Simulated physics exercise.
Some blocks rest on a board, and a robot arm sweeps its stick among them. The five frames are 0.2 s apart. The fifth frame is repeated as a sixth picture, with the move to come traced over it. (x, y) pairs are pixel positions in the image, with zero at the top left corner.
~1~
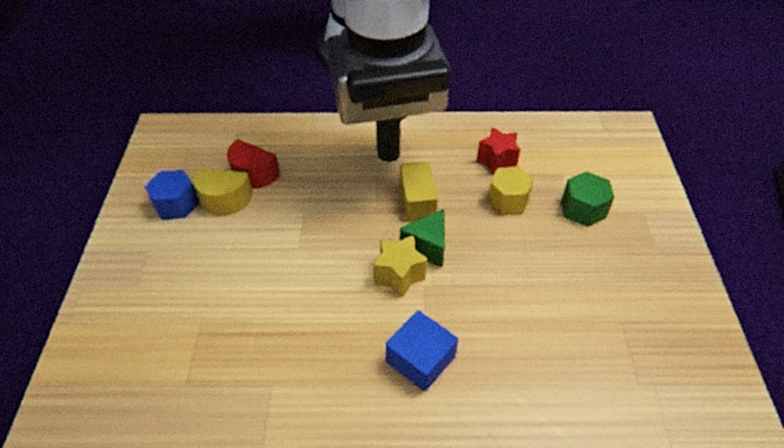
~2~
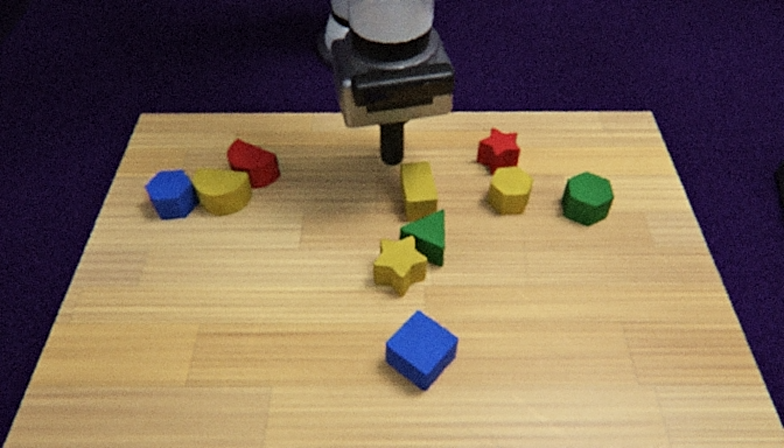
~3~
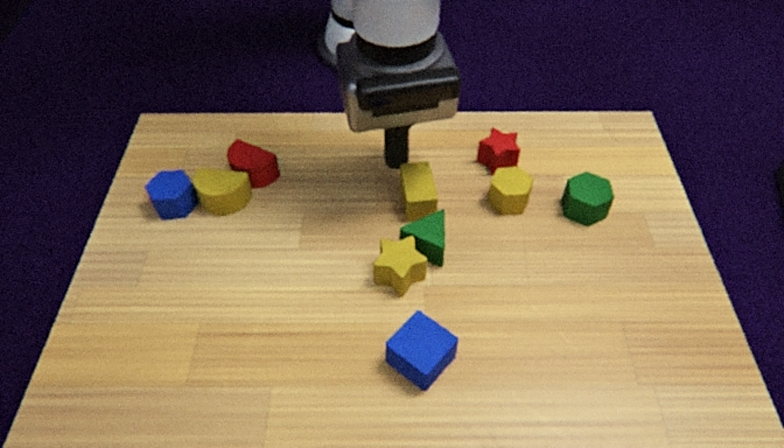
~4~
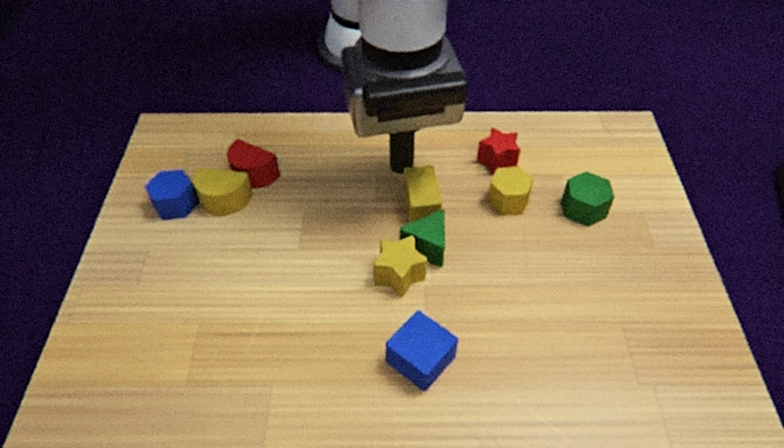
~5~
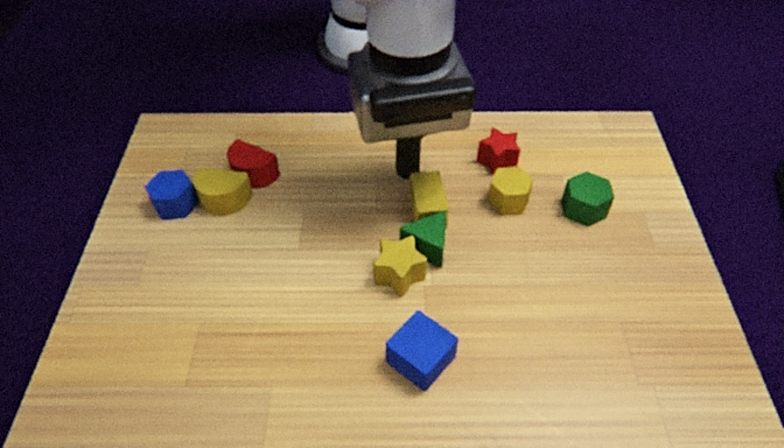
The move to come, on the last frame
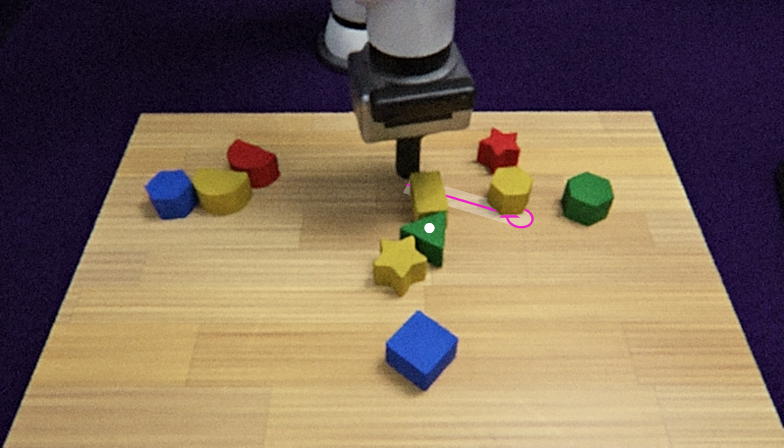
A robot arm with a dark stick reaches over the far edge of a light wooden board, seen from above and in front by a still camera. A yellow rectangle, green triangle, yellow star and blue block run down the middle, with red, yellow, blue and green blocks on either side. The stick moves slightly right and nearer, nudging the yellow rectangle a little the same way.
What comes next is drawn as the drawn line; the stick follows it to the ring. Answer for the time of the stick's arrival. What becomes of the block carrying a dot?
By the last moment, the block carrying a dot will have left its place.
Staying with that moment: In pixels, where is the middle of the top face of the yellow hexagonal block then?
It should be at about (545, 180).
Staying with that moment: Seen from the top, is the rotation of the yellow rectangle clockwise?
I'd say yes.
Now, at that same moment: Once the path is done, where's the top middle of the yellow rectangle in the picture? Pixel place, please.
Located at (487, 220).
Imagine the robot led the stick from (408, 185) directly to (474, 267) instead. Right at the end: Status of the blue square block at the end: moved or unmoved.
That block will keep its spot.
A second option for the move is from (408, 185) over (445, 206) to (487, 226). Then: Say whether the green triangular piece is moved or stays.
Moved away.
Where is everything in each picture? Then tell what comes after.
In the first frame, stick tip (389, 156); block tops, yellow rectangle (419, 181); green triangular piece (429, 228); red star block (501, 141); yellow hexagonal block (512, 180).
In the second frame, stick (392, 159); blocks unchanged.
In the third frame, stick (397, 162); blocks unchanged.
In the fourth frame, stick (402, 167); yellow rectangle (423, 185).
In the fifth frame, stick (408, 172); yellow rectangle (429, 190); green triangular piece (429, 228); red star block (501, 141); yellow hexagonal block (512, 180).
Path on the board, from (408, 185) directly to (520, 218); the dot is on the green triangular piece.
The first path, step by step. One third of the way, stick (445, 183); yellow rectangle (457, 206), turned 25° clockwise; green triangular piece (433, 235), turned 40° clockwise.
Two thirds of the way, stick (485, 194); yellow rectangle (480, 217), turned 55° clockwise; green triangular piece (438, 239), turned 55° clockwise; yellow hexagonal block (519, 180).
At the end, stick (523, 205); yellow rectangle (487, 220), turned 75° clockwise; green triangular piece (438, 239), turned 55° clockwise; red star block in place; yellow hexagonal block (545, 180), turned 55° anticlockwise.
